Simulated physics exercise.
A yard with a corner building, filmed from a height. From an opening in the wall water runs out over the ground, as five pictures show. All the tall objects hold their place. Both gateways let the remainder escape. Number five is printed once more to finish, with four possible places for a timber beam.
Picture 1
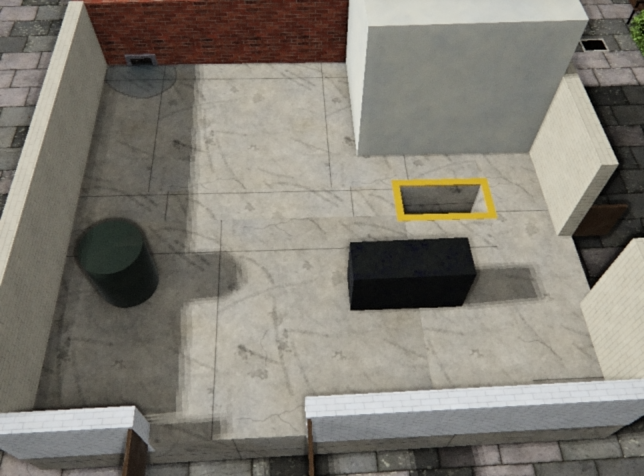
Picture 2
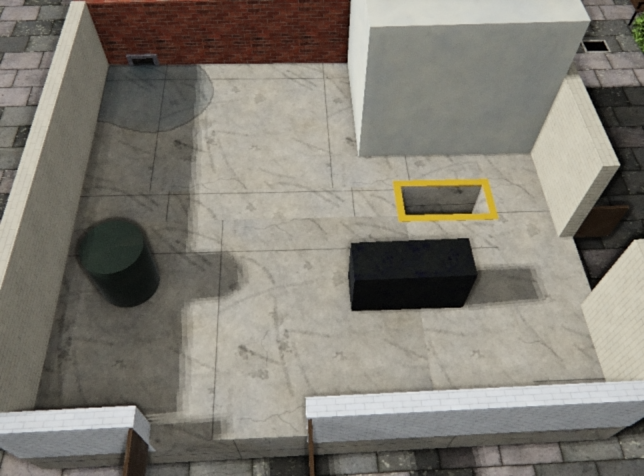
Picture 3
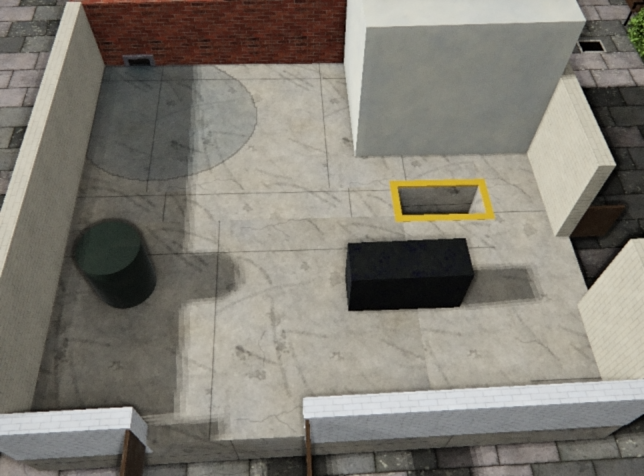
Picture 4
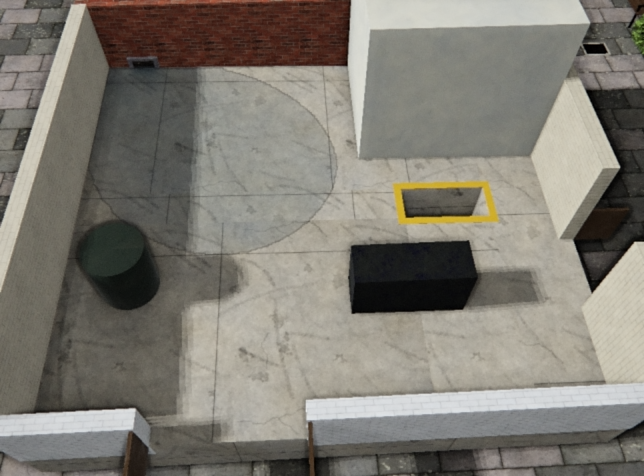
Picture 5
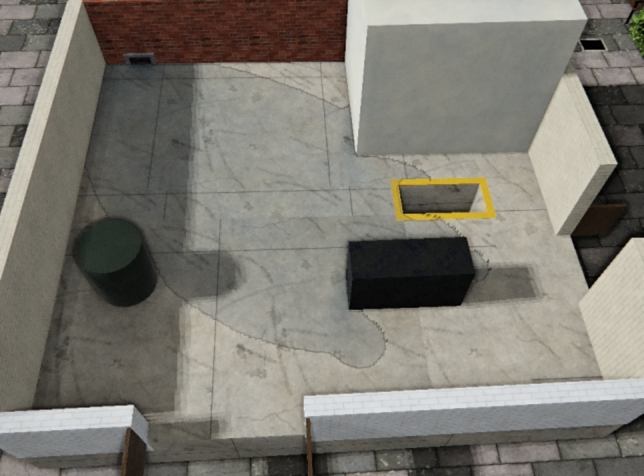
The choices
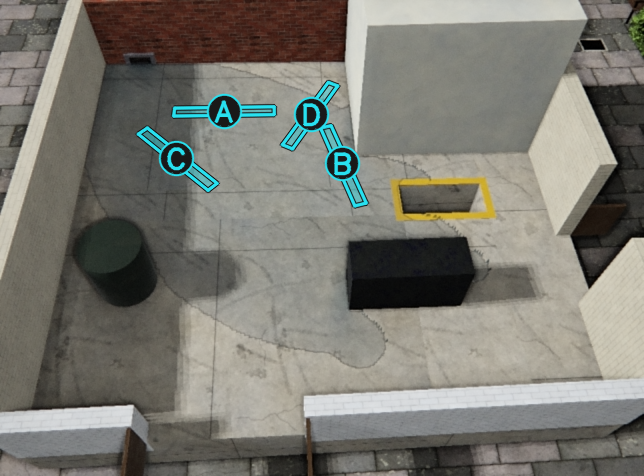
The video shows a walled yard with a dark green cylinder, a black block and a yellow-edged pit, where water spreads from the upper left corner across the paving, passing around the cylinder and reaching the block and pit.
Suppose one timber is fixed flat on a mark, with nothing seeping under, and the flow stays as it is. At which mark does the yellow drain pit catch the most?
It is C.
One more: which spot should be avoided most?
That is spot B.
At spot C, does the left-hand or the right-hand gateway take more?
The right one.
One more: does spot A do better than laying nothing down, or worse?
It is worse.
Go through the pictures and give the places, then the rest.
Outfall at (142, 60); yellow drain pit at (443, 199); open gate at (568, 269); open gate at (229, 421); front seen at (132, 93), 2 % of the ground wet; yellow drain pit still dry, in the first picture.
Front seen at (201, 111), 7 % of the ground wet; yellow drain pit still dry, in the second picture.
Front seen at (192, 170), 15 % of the ground wet; yellow drain pit still dry, in the third picture.
Front seen at (264, 242), 31 % of the ground wet; yellow drain pit still dry, in the fourth picture.
Front seen at (473, 265), 50 % of the ground wet; yellow drain pit taking water, in the fifth picture.
On the marked copy, A from (174, 112) to (274, 110); B from (325, 126) to (360, 204); C from (142, 131) to (212, 186); D from (287, 146) to (332, 84).
With A, about 13 % of the stream goes into the yellow drain pit, about 84 % out by the gates.
With B, about 6 % of the stream goes into the yellow drain pit, about 91 % out by the gates.
With C, about 23 % of the stream goes into the yellow drain pit, about 74 % out by the gates.
With D, about 15 % of the stream goes into the yellow drain pit, about 83 % out by the gates.
